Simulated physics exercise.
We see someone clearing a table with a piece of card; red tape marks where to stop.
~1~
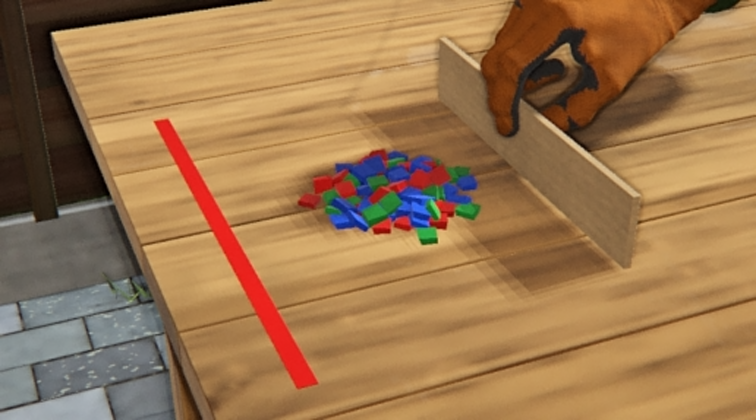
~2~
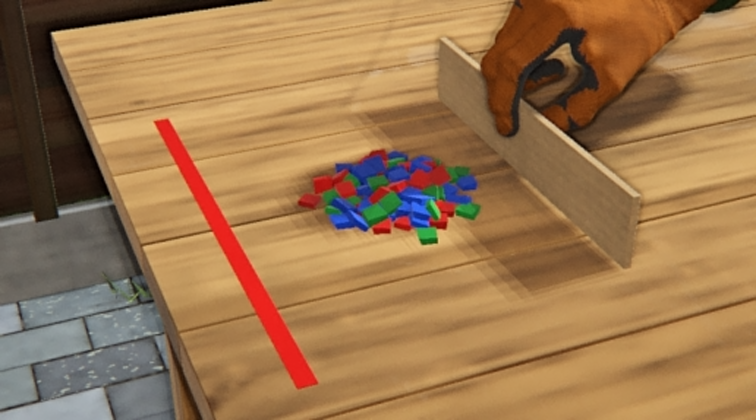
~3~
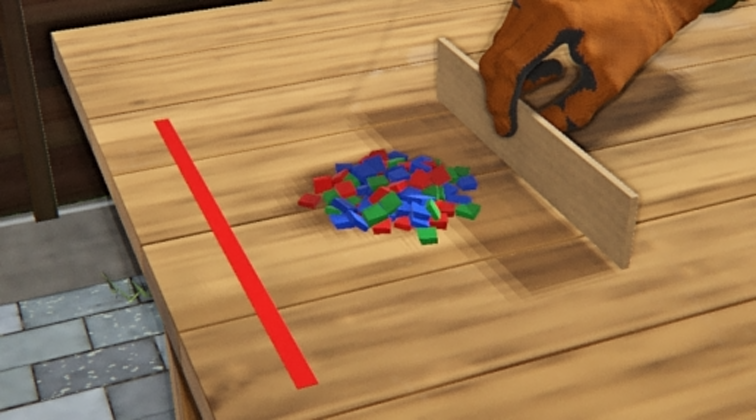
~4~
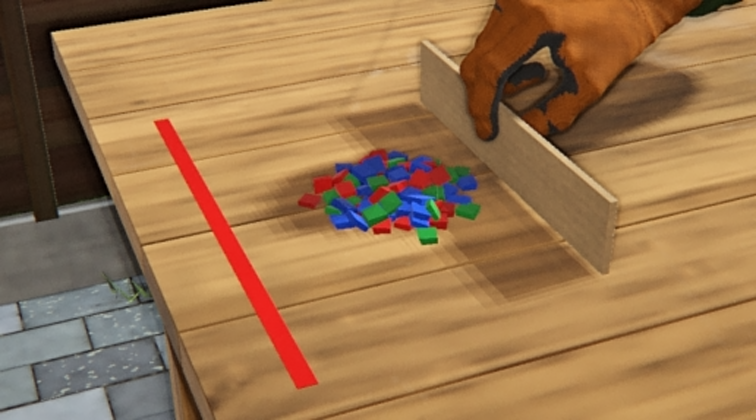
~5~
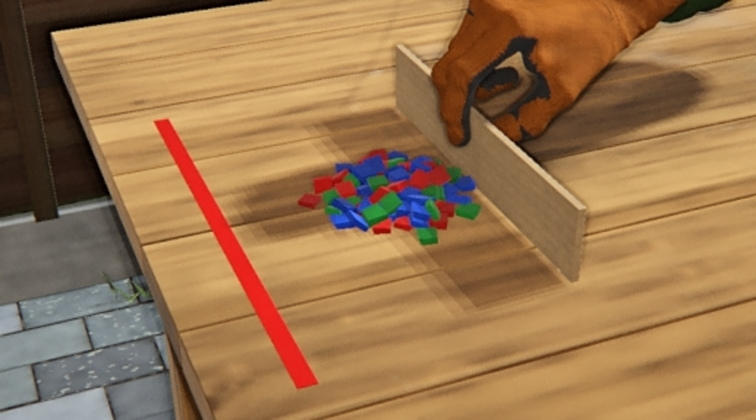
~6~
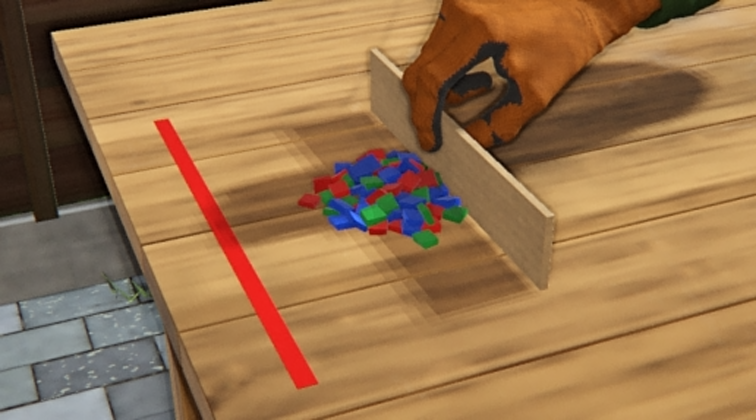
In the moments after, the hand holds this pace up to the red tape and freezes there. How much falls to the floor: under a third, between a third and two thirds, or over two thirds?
Over the edge goes between a third and two thirds of it.
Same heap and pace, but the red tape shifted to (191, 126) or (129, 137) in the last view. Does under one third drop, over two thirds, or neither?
First under a third, then over two thirds.
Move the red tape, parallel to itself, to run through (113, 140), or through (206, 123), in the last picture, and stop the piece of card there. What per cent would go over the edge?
The first gives 100 %, the second 0 %.
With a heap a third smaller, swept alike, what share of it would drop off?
It comes to 20 per cent or so.
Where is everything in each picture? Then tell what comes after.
The first frame shows piece of card at (615, 216), at rest; red tape at (167, 130), about a palm's width from the edge; edge at (144, 253); the heap at (396, 191), mosaic tiles.
The second frame shows piece of card at (615, 216), at rest.
The third frame shows piece of card at (613, 216); the heap at (396, 191).
The fourth frame shows piece of card at (593, 221).
The fifth frame shows piece of card at (563, 228); the heap at (396, 191).
The sixth frame shows piece of card at (531, 236); red tape at (167, 130); edge at (144, 253); the heap at (387, 192), about a quarter pushed along.
Soon, piece of card still moving, near (328, 143); heap all on the table, its front near (206, 219).
A while on, piece of card stopped at the red tape; heap about a quarter over the edge.
Towards the end, piece of card stopped at the red tape; heap about a third over the edge.
Finally, piece of card stopped at the red tape; heap about half over the edge.
